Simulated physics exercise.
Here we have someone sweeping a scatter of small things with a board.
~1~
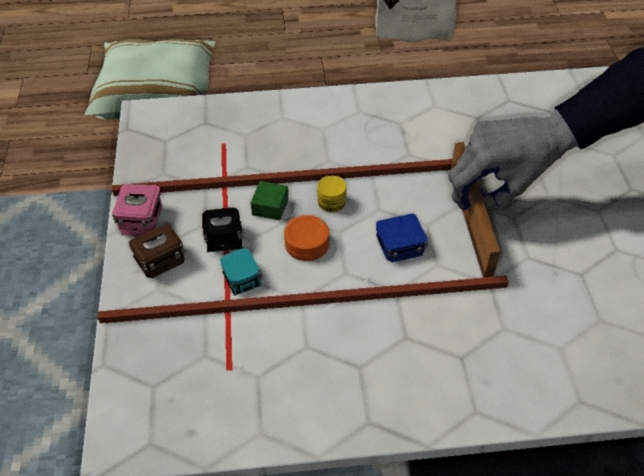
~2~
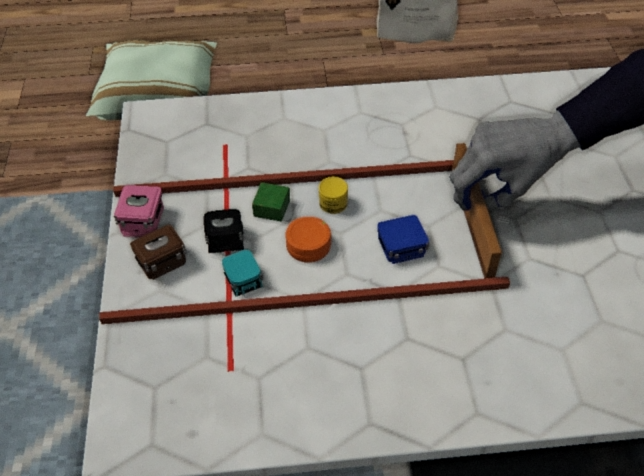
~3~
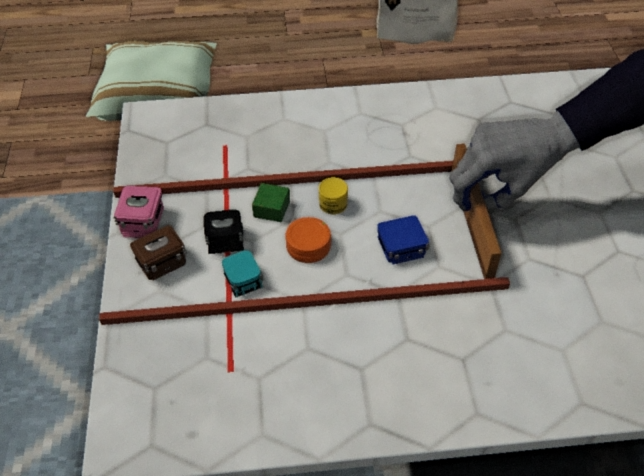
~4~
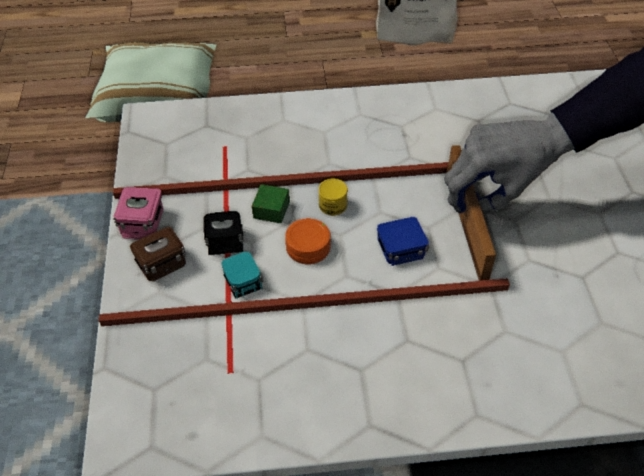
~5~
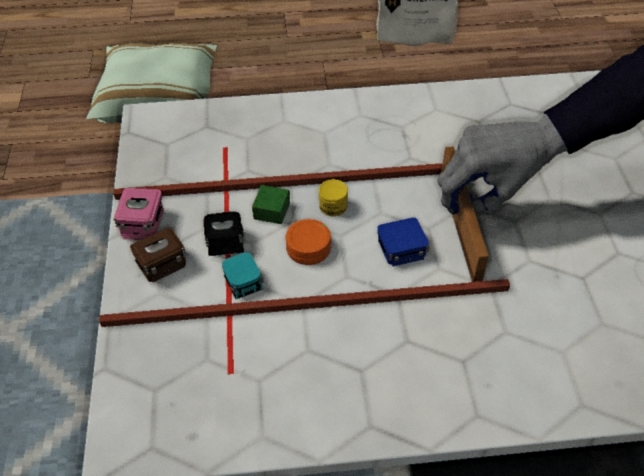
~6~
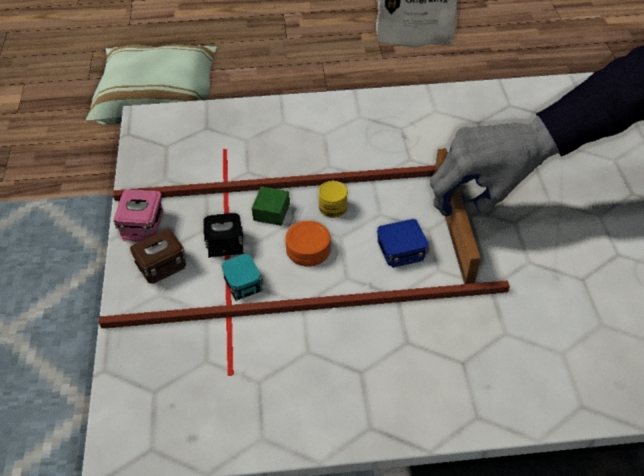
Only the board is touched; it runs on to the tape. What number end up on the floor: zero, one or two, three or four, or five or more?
Here the number that fall off is zero.
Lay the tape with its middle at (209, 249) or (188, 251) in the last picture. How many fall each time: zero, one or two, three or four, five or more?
The falls would be either one or two; one to two.
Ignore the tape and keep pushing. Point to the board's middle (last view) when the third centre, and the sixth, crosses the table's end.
First at (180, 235), next at (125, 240).
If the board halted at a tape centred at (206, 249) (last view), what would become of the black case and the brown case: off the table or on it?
The black case is kept; the brown case tumbles off.
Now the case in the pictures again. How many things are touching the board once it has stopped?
It touches 3.
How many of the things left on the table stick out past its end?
That would be 2.
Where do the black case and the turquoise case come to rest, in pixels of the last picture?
The black case at (156, 230), the turquoise case at (209, 292).
Soon after, none off yet; pink case at rest near (140, 215); brown case at rest near (159, 257); black case at rest near (224, 235).
After that, none off yet; pink case at rest near (140, 215); brown case at rest near (159, 257); black case moving near (217, 234).
And then, none off yet; pink case at rest near (138, 214); brown case displaced a little near (146, 259); black case displaced about its own width near (178, 226).
In the end, the number that fall off is zero.
